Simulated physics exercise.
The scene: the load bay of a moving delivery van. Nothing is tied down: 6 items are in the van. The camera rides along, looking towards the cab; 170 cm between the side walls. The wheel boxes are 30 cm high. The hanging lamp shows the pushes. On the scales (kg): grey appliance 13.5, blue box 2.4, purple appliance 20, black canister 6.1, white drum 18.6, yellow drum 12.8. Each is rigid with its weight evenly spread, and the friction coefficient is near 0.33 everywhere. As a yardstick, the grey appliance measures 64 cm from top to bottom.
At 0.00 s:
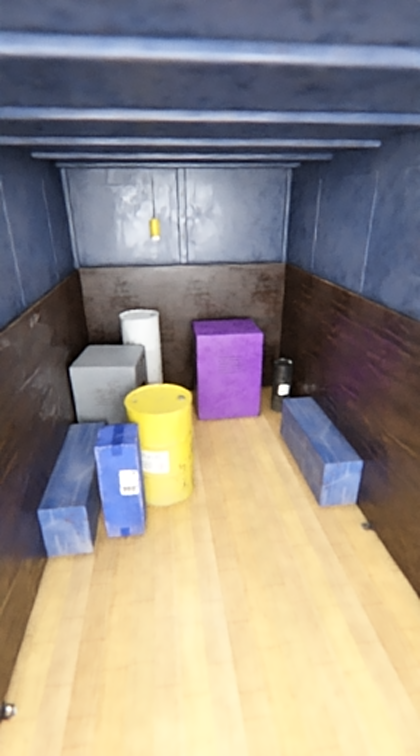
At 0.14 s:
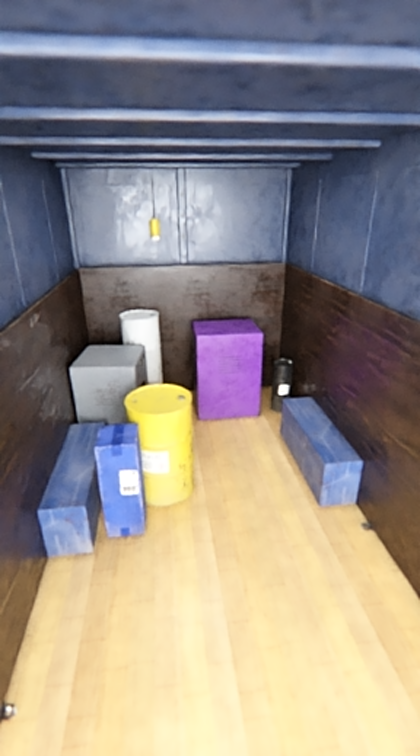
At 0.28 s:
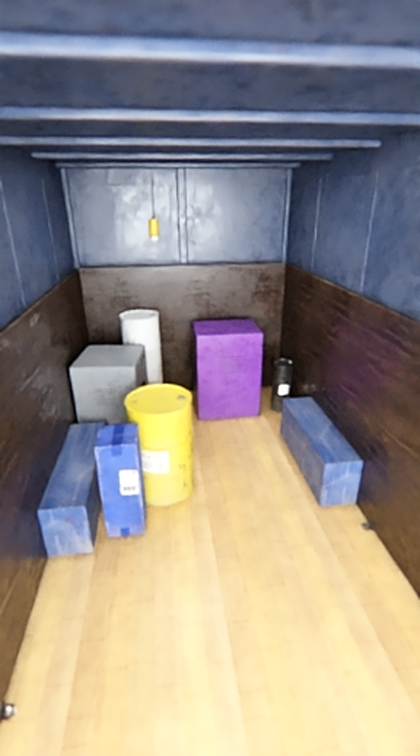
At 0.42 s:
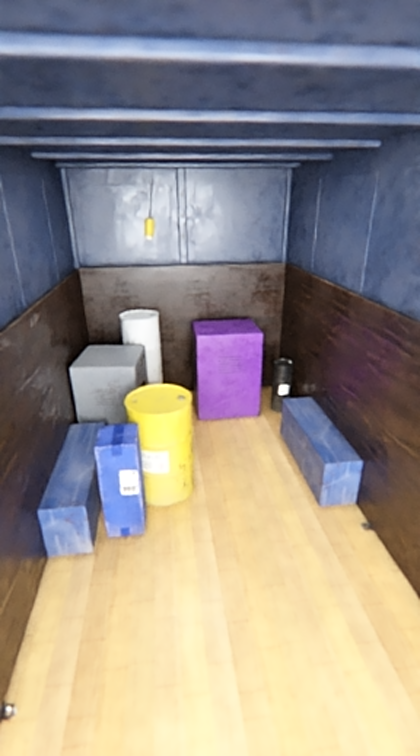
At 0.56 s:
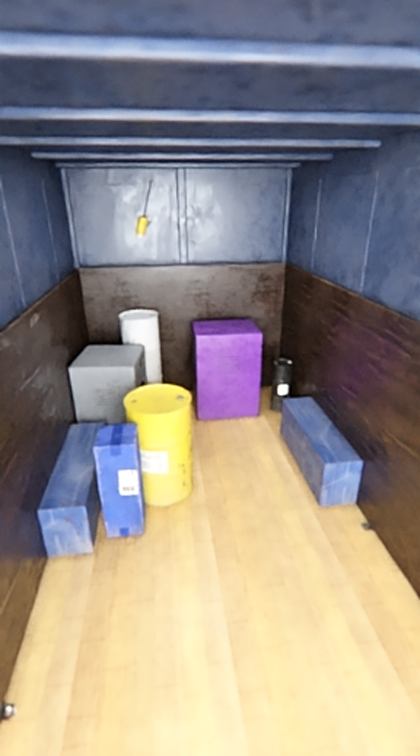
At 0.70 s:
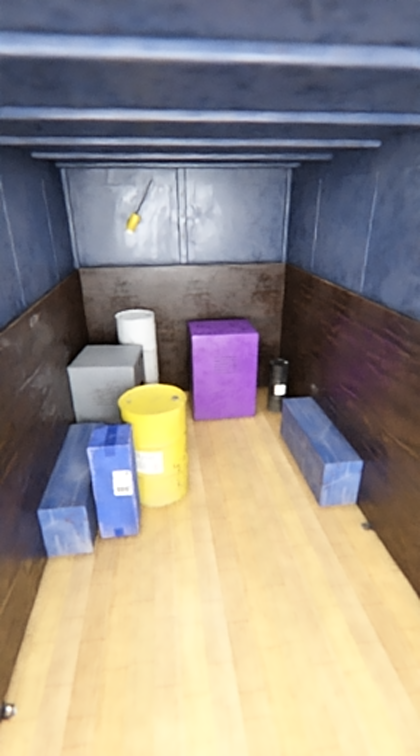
A yellow lamp hanging at the far end of the van swung gradually to the left, then the purple box, the drums and other cargo shifted slightly left across the wooden floor.
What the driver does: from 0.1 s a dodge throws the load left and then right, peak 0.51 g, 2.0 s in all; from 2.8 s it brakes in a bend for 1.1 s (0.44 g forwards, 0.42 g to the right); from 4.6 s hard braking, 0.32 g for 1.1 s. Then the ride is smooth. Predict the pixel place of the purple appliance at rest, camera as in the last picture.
Look near (240, 361).
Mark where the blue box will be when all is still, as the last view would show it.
Near (230, 406).
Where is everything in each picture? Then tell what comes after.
The first picture shows no push; purple appliance (225, 369); grey appliance (115, 396).
The second picture shows load feels 0.04 g left; black canister (282, 386); white drum (143, 361).
The third picture shows load feels 0.18 g left; yellow drum (162, 444); grey appliance (115, 396).
The fourth picture shows load feels 0.33 g left; blue box (123, 481); black canister (282, 386).
The fifth picture shows load feels 0.47 g left; white drum (143, 362); yellow drum (161, 444).
The sixth picture shows load feels 0.41 g left; purple appliance (221, 369) 4 cm from its spot; grey appliance (113, 396).
By 3.10 s, load feels 0.44 g forwards, 0.42 g right; purple appliance 2 cm from its spot near (227, 368); black canister tilted 6°; grey appliance 13 cm from its spot.
By 3.50 s, load feels 0.44 g forwards, 0.42 g right; purple appliance 21 cm from its spot near (240, 361); black canister tilted 22°; blue box 38 cm from its spot.
When it is over (6.2 s), not toppled but over 15 cm from the start, grey appliance, blue box, purple appliance, black canister, white drum and yellow drum. In the last view, purple appliance near (240, 361).
